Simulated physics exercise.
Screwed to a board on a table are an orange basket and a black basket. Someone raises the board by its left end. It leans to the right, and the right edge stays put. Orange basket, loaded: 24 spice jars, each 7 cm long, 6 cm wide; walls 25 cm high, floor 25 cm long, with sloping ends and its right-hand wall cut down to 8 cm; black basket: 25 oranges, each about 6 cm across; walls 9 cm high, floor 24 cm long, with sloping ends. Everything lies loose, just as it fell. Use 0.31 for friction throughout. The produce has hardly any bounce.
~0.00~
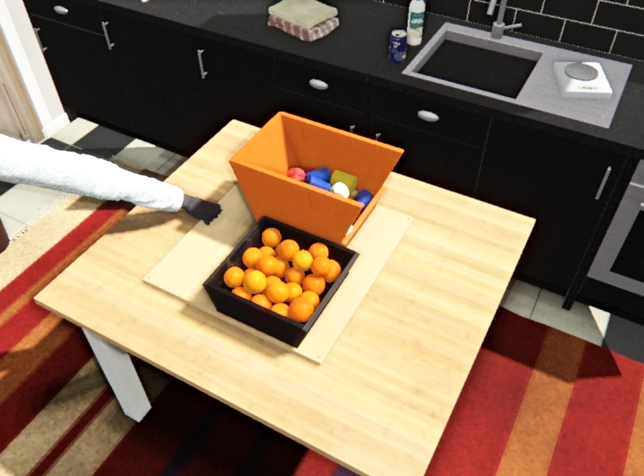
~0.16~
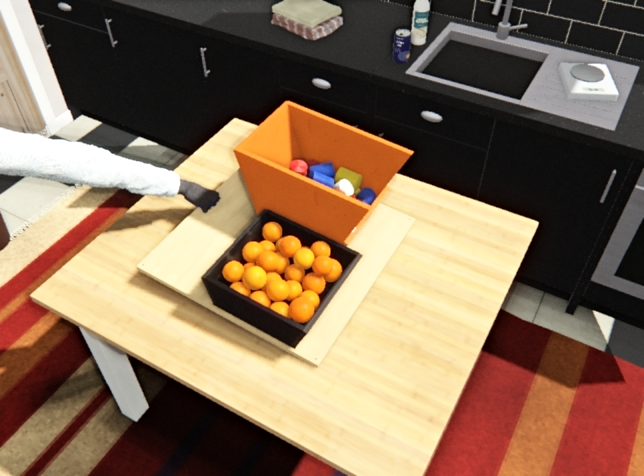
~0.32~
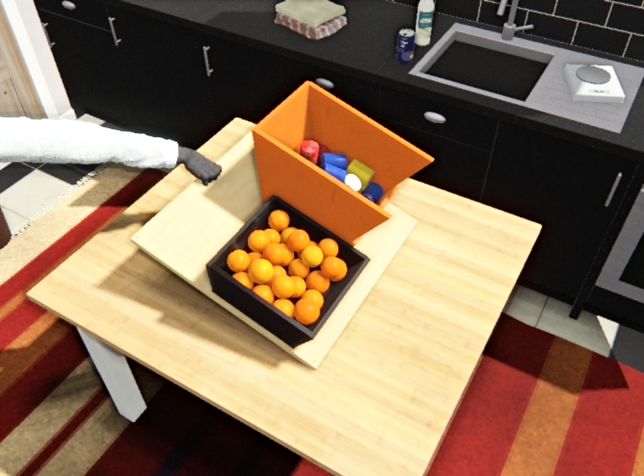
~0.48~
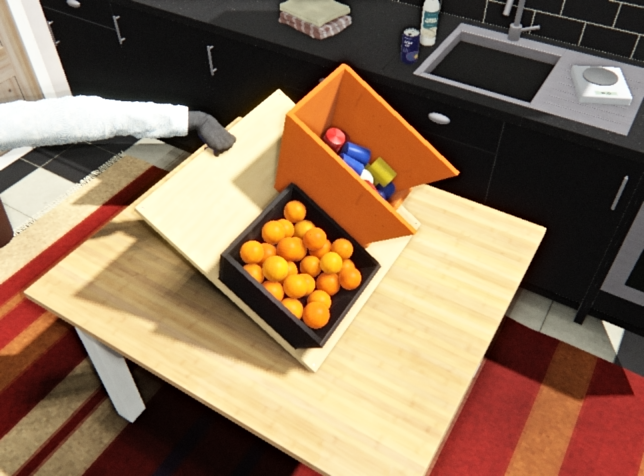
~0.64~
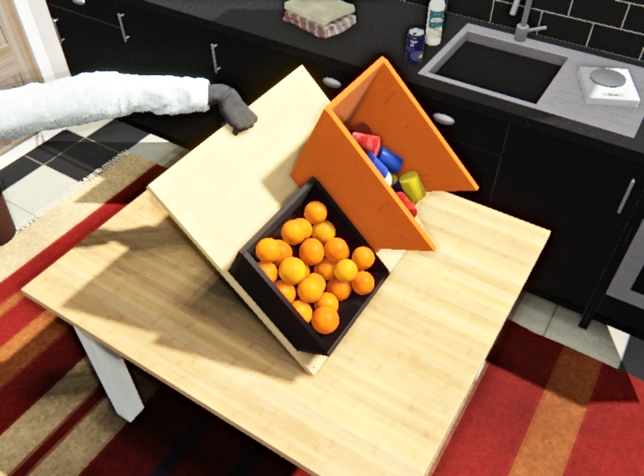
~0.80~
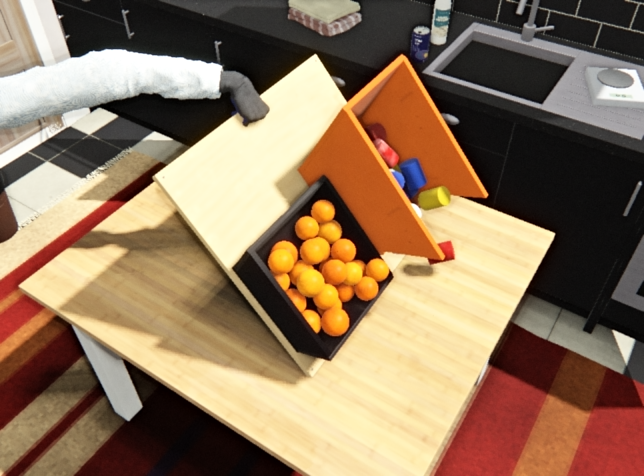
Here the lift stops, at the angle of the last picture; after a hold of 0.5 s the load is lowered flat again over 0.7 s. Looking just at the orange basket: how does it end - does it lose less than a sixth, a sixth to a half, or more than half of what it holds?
It loses a sixth to a half of what it holds.
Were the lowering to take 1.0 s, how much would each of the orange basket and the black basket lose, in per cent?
Then the orange basket sheds 30 %, while the black basket sheds 0 %.
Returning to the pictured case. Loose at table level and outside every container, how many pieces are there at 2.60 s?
About 6 of them.
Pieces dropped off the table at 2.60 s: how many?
Estimated tally of pieces: Close to 2.
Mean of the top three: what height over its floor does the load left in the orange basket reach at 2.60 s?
Around 12 centimetres.
After 1.09 s, tilt 49°; 6 of 24 out of the orange basket and 0 of 25 out of the black basket.
After 1.45 s, tilt 43°; 7 of 24 out of the orange basket and 0 of 25 out of the black basket.
After 1.95 s, tilt 1°; 7 of 24 out of the orange basket and 1 of 25 out of the black basket.
When it is over (at 2.60 s), 7 of 24 out of the orange basket and 1 of 25 out of the black basket. Asked share, 7 of 24, 29 per cent.
